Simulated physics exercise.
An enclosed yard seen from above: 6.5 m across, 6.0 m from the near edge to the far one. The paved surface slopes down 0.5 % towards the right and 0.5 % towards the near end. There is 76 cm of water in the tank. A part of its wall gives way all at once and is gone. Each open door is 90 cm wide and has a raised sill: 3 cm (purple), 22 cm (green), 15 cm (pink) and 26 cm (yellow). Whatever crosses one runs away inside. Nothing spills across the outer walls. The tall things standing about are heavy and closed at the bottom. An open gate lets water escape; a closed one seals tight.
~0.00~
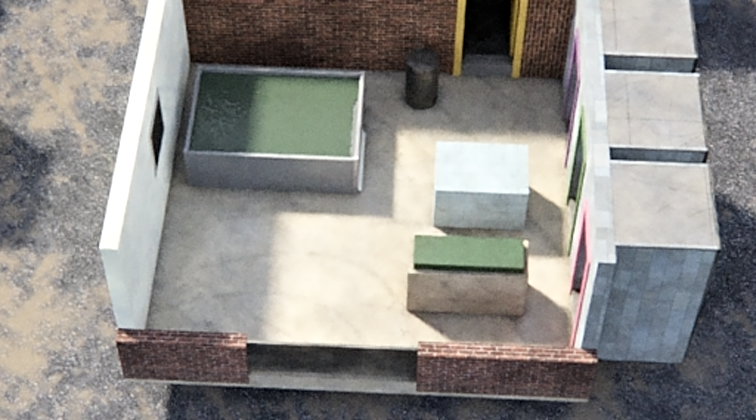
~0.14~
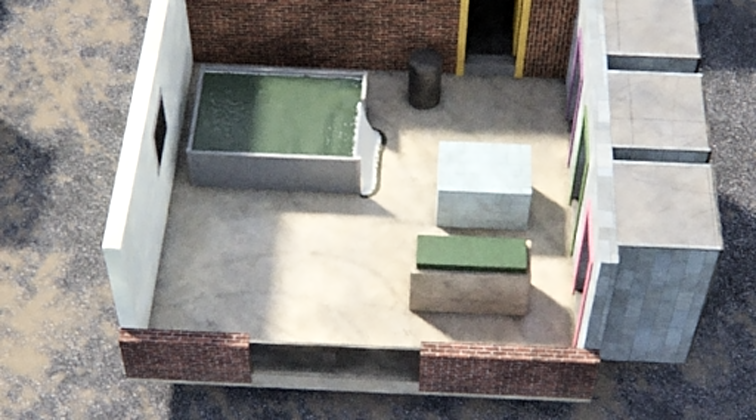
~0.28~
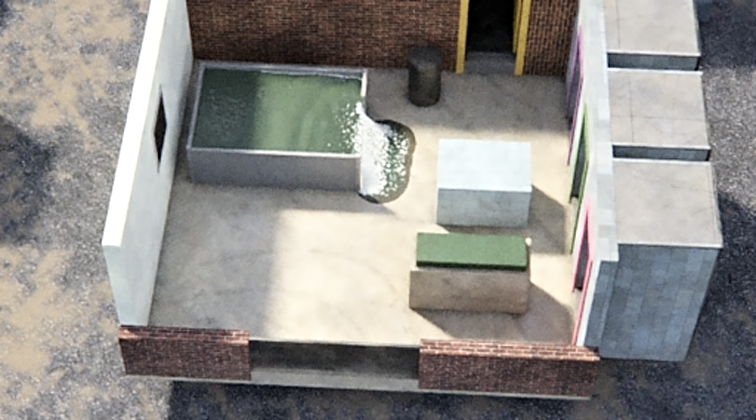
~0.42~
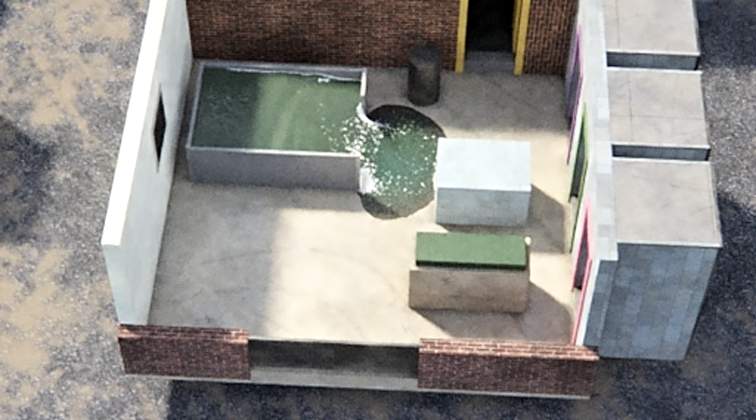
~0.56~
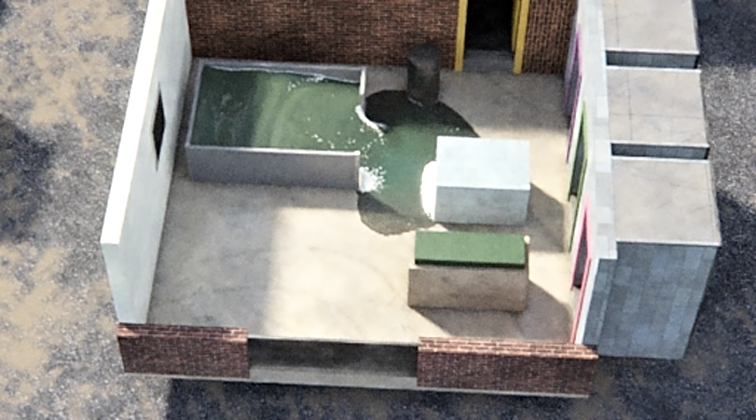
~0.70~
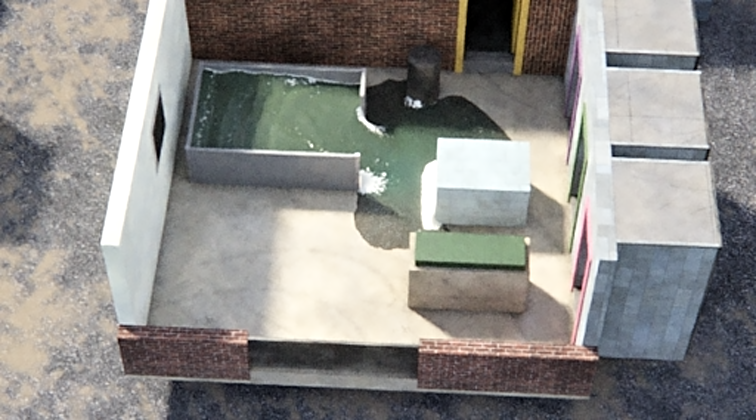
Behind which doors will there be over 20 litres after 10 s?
Within that time: At the purple door it goes over the limit; at the green door it stays under the limit; at the pink door it keeps below the limit; at the yellow door it keeps below the limit.
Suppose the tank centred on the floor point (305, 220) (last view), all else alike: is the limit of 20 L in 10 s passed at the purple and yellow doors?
Against that limit: Purple over, yellow not over.
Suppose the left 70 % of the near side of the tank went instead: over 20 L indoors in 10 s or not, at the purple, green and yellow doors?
Then: Purple over, green under, yellow below.
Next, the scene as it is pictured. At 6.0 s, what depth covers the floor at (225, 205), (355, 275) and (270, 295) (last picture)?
Roughly 2, 5 and 2 cm, in turn.
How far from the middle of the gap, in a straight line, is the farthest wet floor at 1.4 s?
Some 4.0 m out.
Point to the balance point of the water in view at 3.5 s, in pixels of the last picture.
At about (378, 176).
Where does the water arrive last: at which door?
It is the pink one.
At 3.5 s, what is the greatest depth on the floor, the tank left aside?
Roughly 33 cm.
After 1.4 s water covers 30 % of the floor and is deepest (52 cm) near (426, 179); purple door 7 cm at the sill, 34 L in, green door 2 cm at the sill, 0 L in, pink door not reached, yellow door not reached.
After 2.2 s water covers 45 % of the floor and is deepest (46 cm) near (426, 179); purple door 13 cm at the sill, 186 L in, green door 5 cm at the sill, 0 L in, pink door not reached, yellow door 6 cm at the sill, 0 L in.
After 3.5 s water covers 60 % of the floor and is deepest (33 cm) near (565, 80); purple door 25 cm at the sill, 439 L in, green door 16 cm at the sill, 0 L in, pink door 7 cm at the sill, 0 L in, yellow door 13 cm at the sill, 0 L in.
After 6.0 s water covers 90 % of the floor and is deepest (19 cm) near (411, 267); purple door 16 cm at the sill, 692 L in, green door 10 cm at the sill, 0 L in, pink door 9 cm at the sill, 0 L in, yellow door 12 cm at the sill, 0 L in.
After 10.0 s water covers 100 % of the floor and is deepest (14 cm) near (575, 353); purple door 9 cm at the sill, 903 L in, green door 8 cm at the sill, 0 L in, pink door 11 cm at the sill, 0 L in, yellow door 6 cm at the sill, 0 L in.
